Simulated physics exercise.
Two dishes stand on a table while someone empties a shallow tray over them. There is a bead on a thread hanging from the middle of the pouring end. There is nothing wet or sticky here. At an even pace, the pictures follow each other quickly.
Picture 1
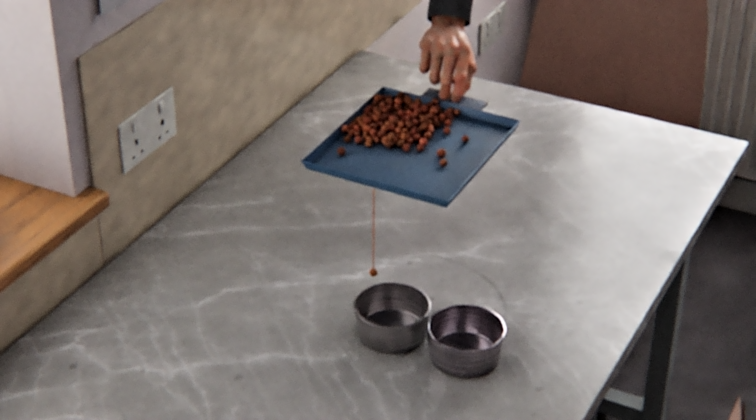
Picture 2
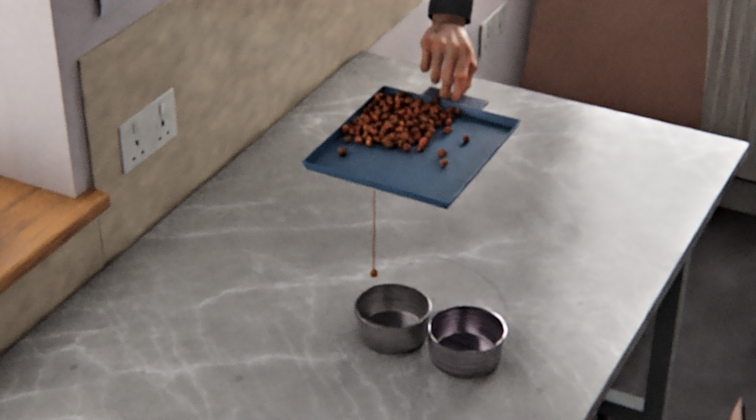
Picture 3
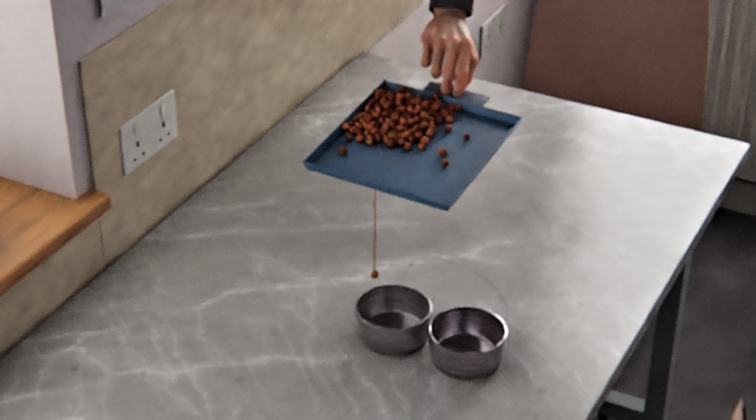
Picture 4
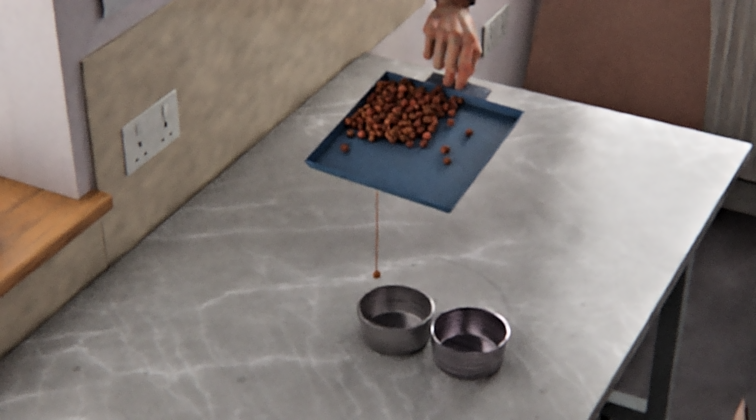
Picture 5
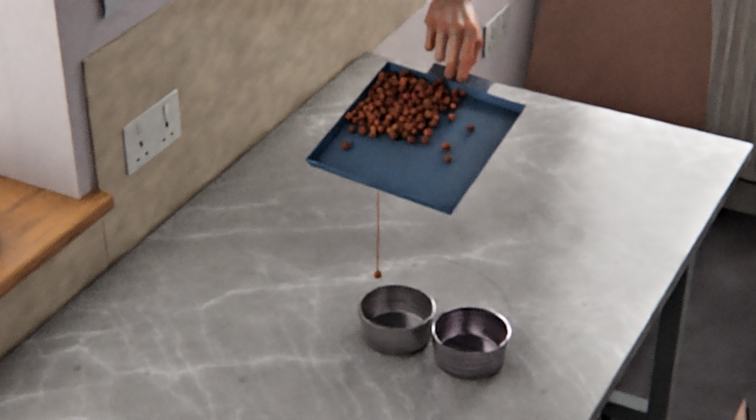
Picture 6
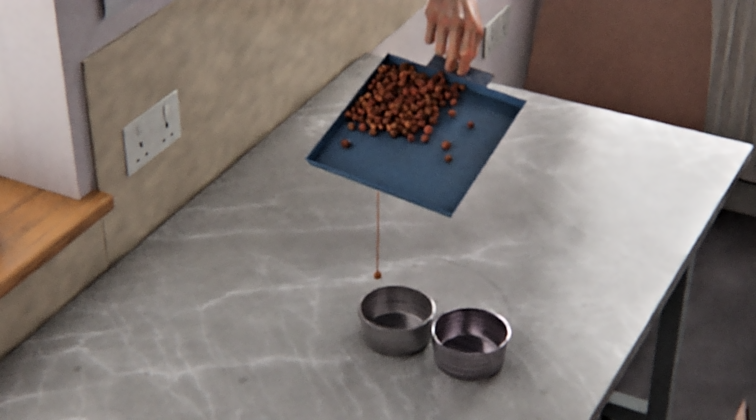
On a marbled grey table, a hand held a blue tray of brown pellets above two small metal dishes, then gradually raised its far end, tilting it slightly more toward the near right corner.
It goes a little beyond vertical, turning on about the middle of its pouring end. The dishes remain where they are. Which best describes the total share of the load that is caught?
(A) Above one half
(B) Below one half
A.
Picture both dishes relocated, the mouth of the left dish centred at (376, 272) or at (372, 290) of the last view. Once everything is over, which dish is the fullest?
Placement one: The right-positioned dish. Placement two: The right-positioned dish.
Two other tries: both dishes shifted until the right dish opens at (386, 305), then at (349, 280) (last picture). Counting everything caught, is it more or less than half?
In turn: Not half; under half.
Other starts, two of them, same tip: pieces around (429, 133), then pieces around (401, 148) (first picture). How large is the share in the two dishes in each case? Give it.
It comes to about 70 per cent the first time and about 70 per cent the second.
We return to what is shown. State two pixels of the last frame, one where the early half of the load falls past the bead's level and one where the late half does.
First close to (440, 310), next close to (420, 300).
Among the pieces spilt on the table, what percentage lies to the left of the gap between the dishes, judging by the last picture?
Estimate: About 40 percent.
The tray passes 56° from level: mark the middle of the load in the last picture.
About (426, 204).
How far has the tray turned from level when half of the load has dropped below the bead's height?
The tilt then is about 80°.
Shortly afterwards, tray tipped steeply; near two thirds on the tray; a little in the right dish; a little in the left dish; only a few outside both; near a quarter in the air.
Next, tray tipped right over; a little on the tray; near a quarter in the right dish; near a quarter in the left dish; a little outside both; near a quarter in the air.
Some moments later, tray tipped past a quarter turn; near a third in the right dish; near half in the left dish; near a quarter outside both.
In the end, tray tipped past a quarter turn; near a third in the right dish; near half in the left dish; near a quarter outside both.
